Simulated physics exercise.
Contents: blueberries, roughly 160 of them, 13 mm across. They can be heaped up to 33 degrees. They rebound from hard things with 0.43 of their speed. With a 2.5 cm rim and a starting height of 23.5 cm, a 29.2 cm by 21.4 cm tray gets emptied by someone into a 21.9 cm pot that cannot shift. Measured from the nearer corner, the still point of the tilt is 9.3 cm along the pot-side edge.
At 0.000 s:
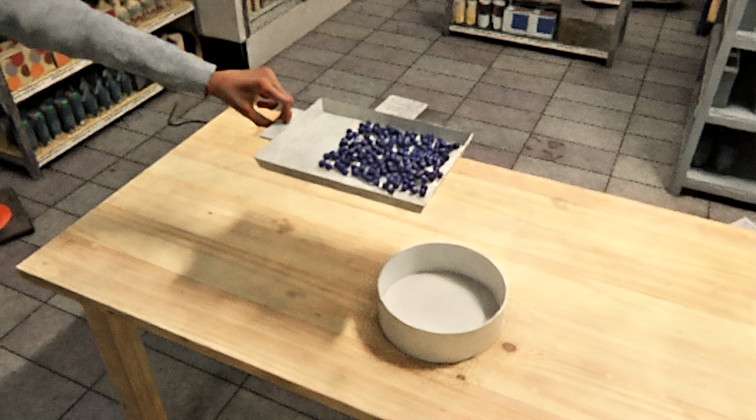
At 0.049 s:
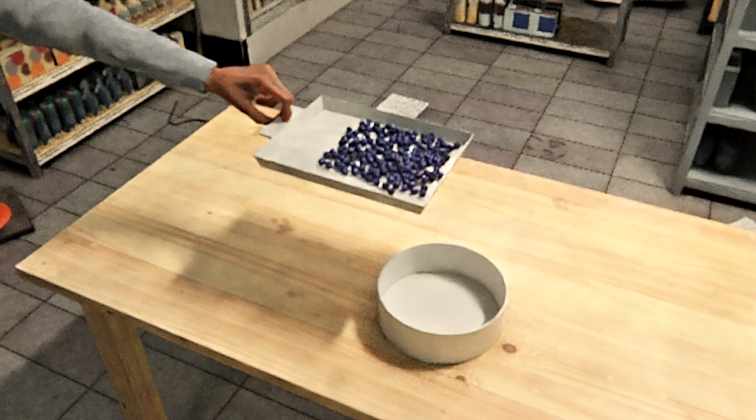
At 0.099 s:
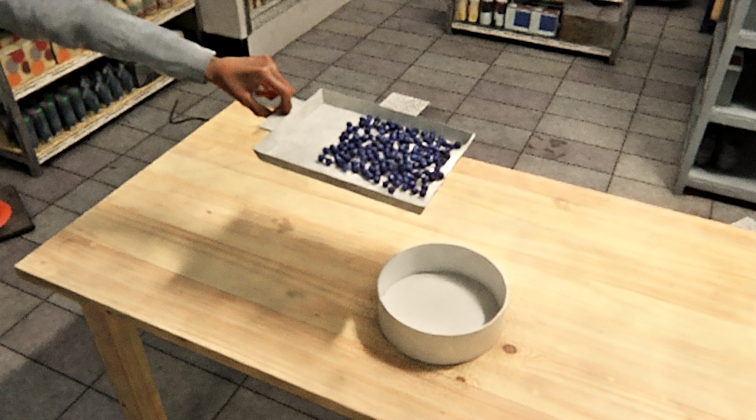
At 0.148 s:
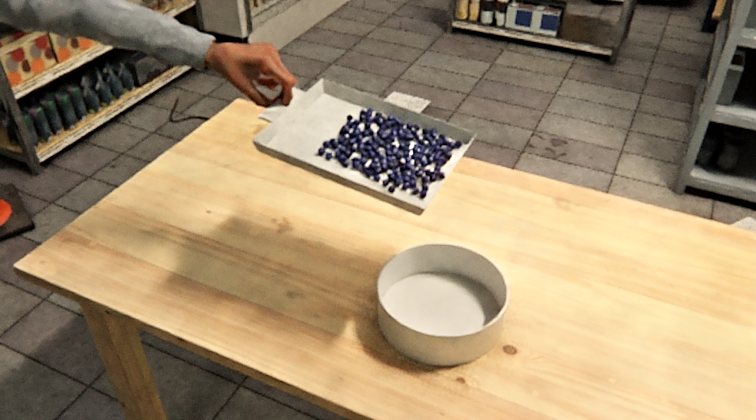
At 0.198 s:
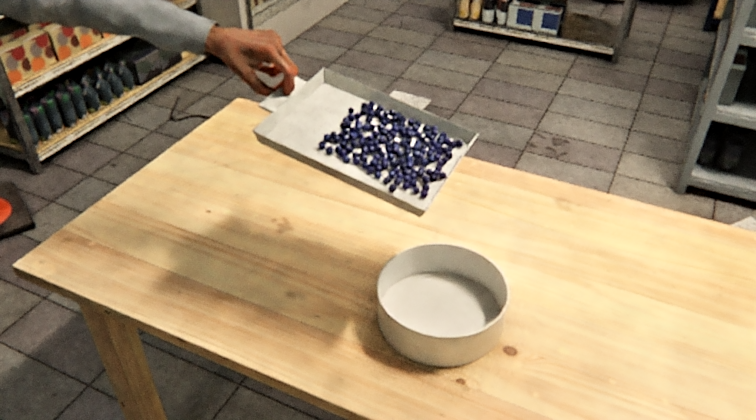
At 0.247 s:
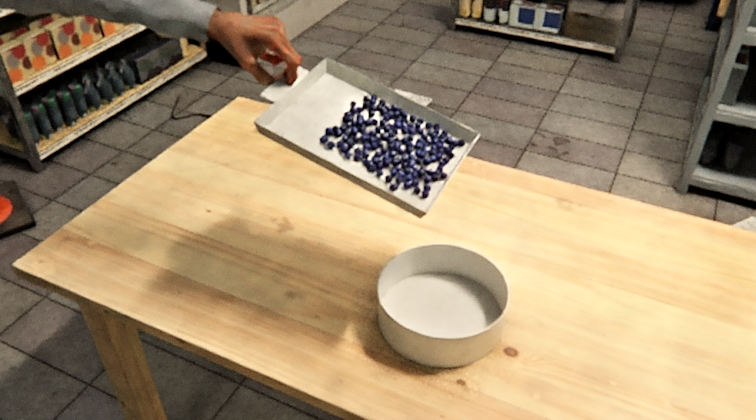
In a shop, a hand tilts a tray of small dark blue pieces above a wooden table.
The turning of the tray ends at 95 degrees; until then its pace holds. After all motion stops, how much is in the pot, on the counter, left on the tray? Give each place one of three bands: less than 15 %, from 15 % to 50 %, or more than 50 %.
Pot - more than 50 %; counter - from 15 % to 50 %; tray - less than 15 %.
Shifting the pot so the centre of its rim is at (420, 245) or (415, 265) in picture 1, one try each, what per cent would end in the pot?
First try around 10 %, second around 45 %.
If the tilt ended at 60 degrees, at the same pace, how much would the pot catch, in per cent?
Roughly 0 %.
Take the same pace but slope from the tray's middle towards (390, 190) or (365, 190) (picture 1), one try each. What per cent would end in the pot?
The share comes to roughly 100 in a hundred, then roughly 85 in a hundred.
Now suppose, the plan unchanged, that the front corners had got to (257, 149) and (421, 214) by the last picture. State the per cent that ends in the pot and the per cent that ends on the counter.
Pot 90, counter 10.
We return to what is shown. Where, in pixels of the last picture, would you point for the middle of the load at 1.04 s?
By then the middle of the load sits around (445, 156).
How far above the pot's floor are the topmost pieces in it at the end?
I'd say near 2.5 centimetres.
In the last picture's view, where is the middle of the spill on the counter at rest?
(519, 286).
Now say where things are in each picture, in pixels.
Tray tilt 0 degrees, front corners at (260, 156) and (421, 201); middle of the pieces at (393, 157); pot at (442, 284), in the first picture.
Tray tilt 1 degrees, front corners at (259, 154) and (421, 202); middle of the pieces at (393, 157), in the second picture.
Tray tilt 3 degrees, front corners at (259, 148) and (422, 202), lowest corner right front; middle of the pieces at (394, 154), in the third picture.
Tray tilt 7 degrees, front corners at (259, 139) and (423, 204), lowest corner right front; middle of the pieces at (395, 151), in the fourth picture.
Tray tilt 11 degrees, front corners at (259, 130) and (423, 206), lowest corner right front; middle of the pieces at (396, 148), in the fifth picture.
Tray tilt 15 degrees, front corners at (261, 121) and (425, 207), lowest corner right front; middle of the pieces at (397, 145); pot at (443, 287). The tray's pace is about 80 degrees a second, in the sixth picture.
After 0.72 s, tilt 53 degrees; the tray holds 100 %, the pot 0 %.
After 1.04 s, tilt 79 degrees; the tray holds 95 %, the pot 0 %.
Then, at 1.45 s, tilt 95 degrees; the tray holds 10 %, the pot 30 %.
In the end, at 2.4 s, pot 75 %, counter 25 %, tray 0 %.
